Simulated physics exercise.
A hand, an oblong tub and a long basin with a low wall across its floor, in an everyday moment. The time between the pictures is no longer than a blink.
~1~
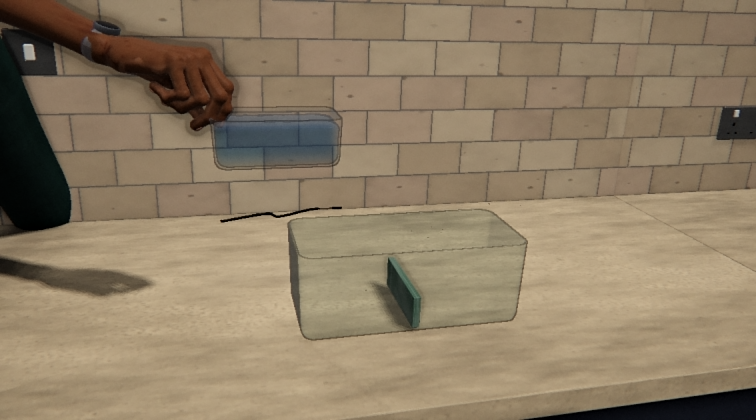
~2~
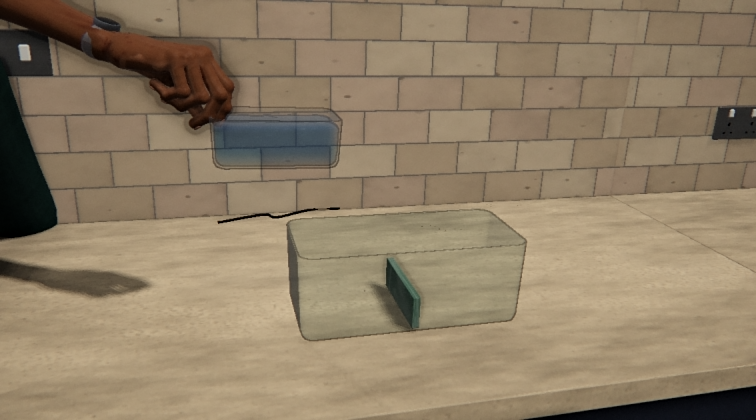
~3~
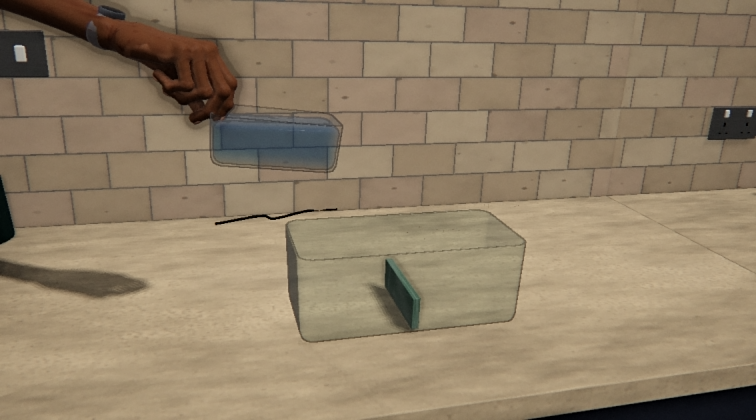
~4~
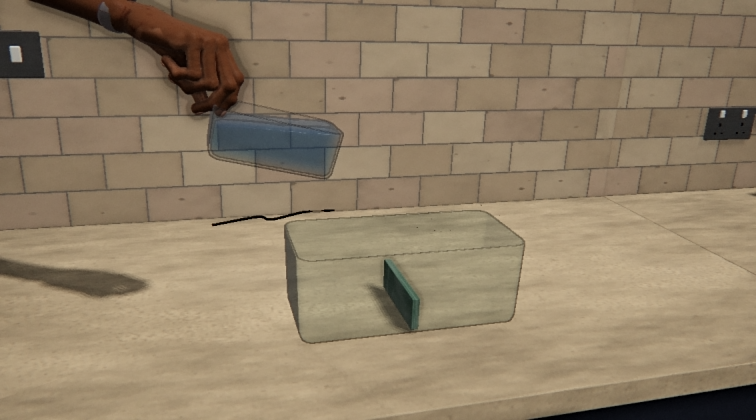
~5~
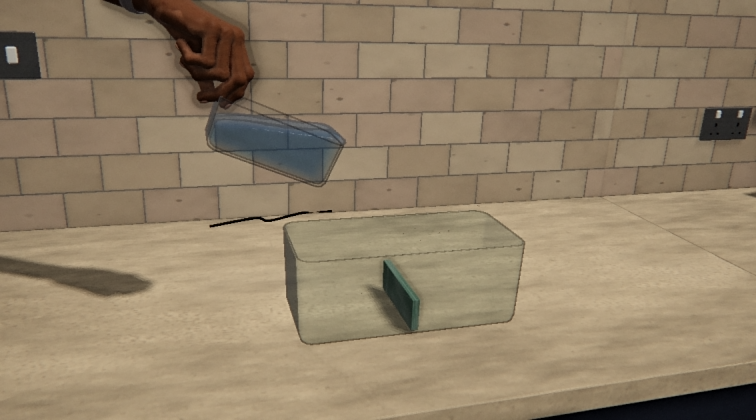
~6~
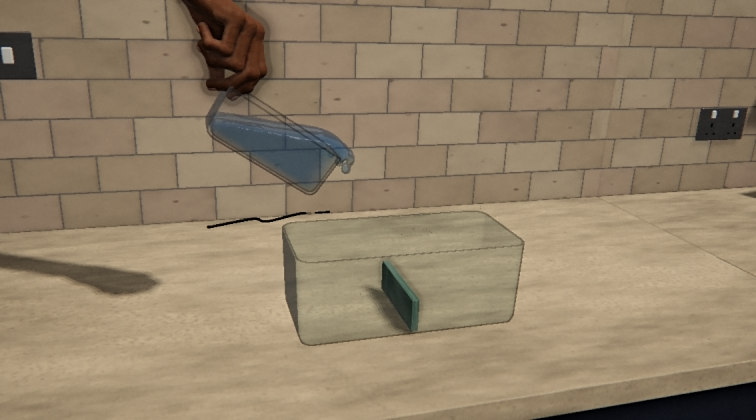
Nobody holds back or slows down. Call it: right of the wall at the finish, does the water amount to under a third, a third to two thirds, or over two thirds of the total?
Under a third of the total.
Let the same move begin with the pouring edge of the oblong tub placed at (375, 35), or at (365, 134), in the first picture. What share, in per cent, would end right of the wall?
65 %, 40 %.
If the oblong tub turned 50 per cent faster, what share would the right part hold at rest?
Share on the right: Some 15 percent.
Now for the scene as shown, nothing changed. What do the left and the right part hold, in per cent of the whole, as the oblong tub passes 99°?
You'd find 65 per cent on the left and 0 per cent on the right.
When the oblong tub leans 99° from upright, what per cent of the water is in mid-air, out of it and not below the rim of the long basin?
Somewhere around 30 per cent of it.
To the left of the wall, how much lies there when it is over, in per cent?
I'd put it near 85 per cent.
A moment on, the oblong tub is tipped on its side and 6 per cent is still to pour, 64 is left of the wall and 1 right of it.
Next, the oblong tub is tipped right over and 0 per cent is still to pour, 87 is left of the wall and 3 right of it.
Then the oblong tub is tipped right over and 0 per cent is still to pour, 86 is left of the wall and 6 right of it.
Later the oblong tub is tipped right over and 0 per cent is still to pour, 86 is left of the wall and 6 right of it.
At rest 86 per cent lies left of the wall, 6 right of it and 8 outside.
